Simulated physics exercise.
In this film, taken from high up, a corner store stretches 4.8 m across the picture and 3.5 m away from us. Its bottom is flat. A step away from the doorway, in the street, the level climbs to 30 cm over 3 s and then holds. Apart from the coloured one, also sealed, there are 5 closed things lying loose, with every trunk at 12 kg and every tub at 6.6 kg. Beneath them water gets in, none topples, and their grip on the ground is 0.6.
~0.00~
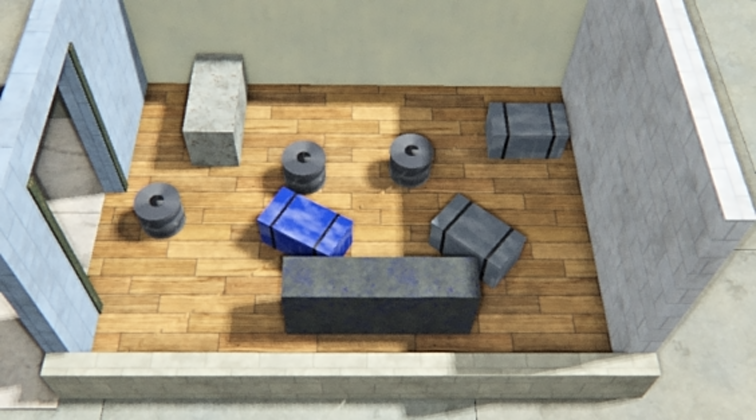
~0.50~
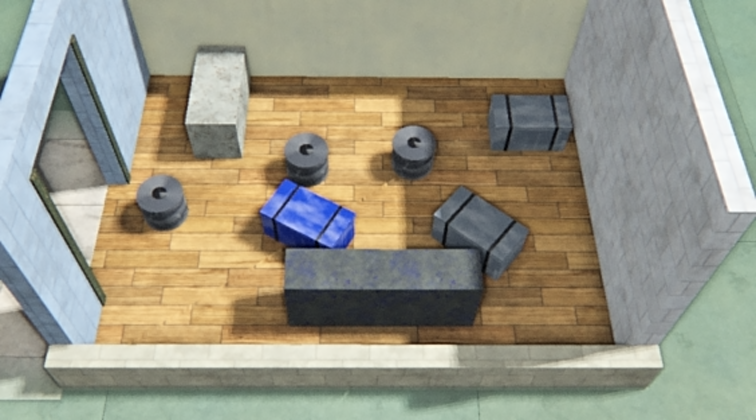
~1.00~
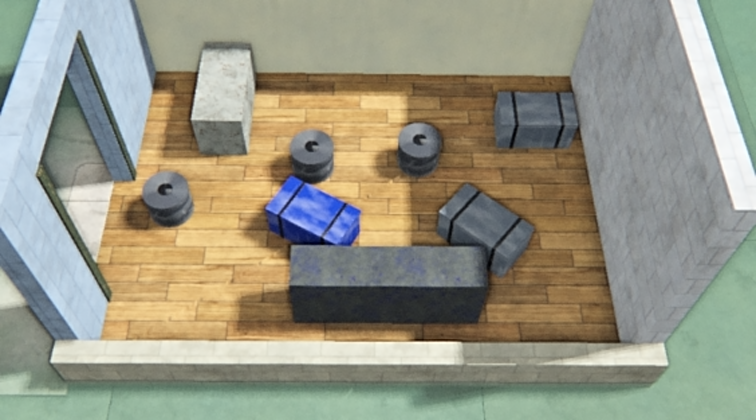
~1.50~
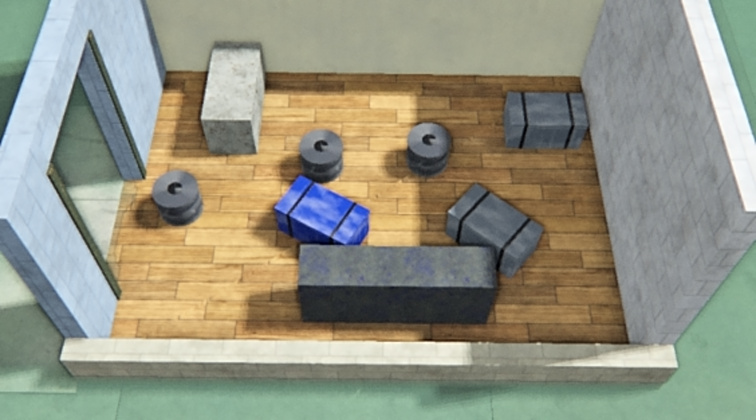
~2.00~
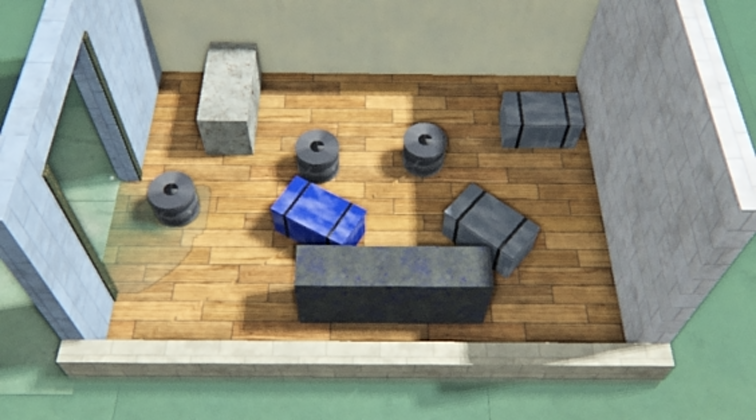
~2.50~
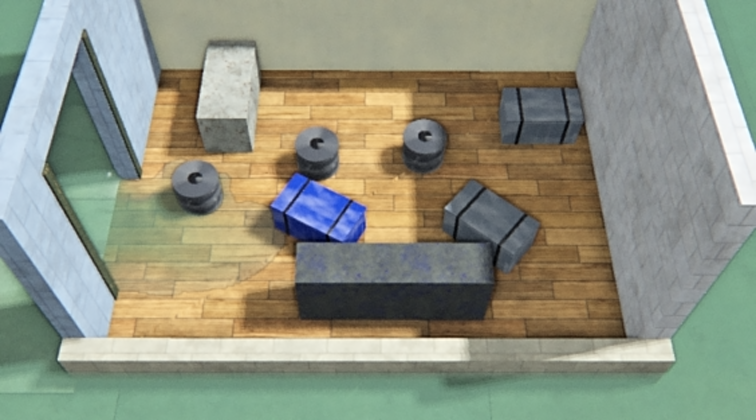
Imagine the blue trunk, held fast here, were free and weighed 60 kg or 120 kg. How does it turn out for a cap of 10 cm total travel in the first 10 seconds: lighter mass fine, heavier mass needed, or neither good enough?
Watching this, only the bigger ballast does the job.
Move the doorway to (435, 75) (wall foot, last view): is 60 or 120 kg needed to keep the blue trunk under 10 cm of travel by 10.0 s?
If so, only the heavier one succeeds.
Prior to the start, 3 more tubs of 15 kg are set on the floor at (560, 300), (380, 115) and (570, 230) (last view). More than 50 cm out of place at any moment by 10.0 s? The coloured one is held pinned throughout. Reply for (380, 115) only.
Well, that one comes out beyond the limit.
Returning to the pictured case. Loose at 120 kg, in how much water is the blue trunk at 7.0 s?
Around 12 cm.
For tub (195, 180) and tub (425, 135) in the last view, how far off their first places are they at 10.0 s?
250 cm, 100 cm.
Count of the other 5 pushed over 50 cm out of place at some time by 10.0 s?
5 of them.
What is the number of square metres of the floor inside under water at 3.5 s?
Wet area: Approx. 5.0 m2.
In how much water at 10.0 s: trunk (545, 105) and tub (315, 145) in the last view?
Around 16 cm and 17 cm.
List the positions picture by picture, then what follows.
In the first frame, the blue trunk at (305, 220), on the bottom; water covers 0.0 m2; 0 of 6 have shifted.
In the second frame, the blue trunk at (308, 213) rests on the ground; 0.0 m2 under water; 0 of 6 have shifted.
In the third frame, the blue trunk at (313, 209), on the bottom; 0.0 m2 under water; 0 of 6 have shifted.
In the fourth frame, the blue trunk at (322, 209), on the bottom; 0.0 m2 under water; 0 of 6 have shifted.
In the fifth frame, the blue trunk at (318, 209) rests on the ground; 0.5 m2 under water; 0 of 6 have shifted.
In the sixth frame, the blue trunk at (319, 206), on the bottom; water covers 1.6 m2; 1 of 6 have shifted.
After 3.5 s the blue trunk would be 0 cm from its start with 60 kg and 0 cm from its start with 120 kg; 7 cm of water round it then.
After 4.5 s the blue trunk would be 9 cm from its start with 60 kg and 0 cm from its start with 120 kg; 10 cm of water round it then.
After 7.0 s the blue trunk would be 44 cm from its start with 60 kg and 0 cm from its start with 120 kg; 12 cm of water round it then.
After 10.0 s the blue trunk would be 101 cm from its start with 60 kg and 0 cm from its start with 120 kg; 19 cm of water round it then.
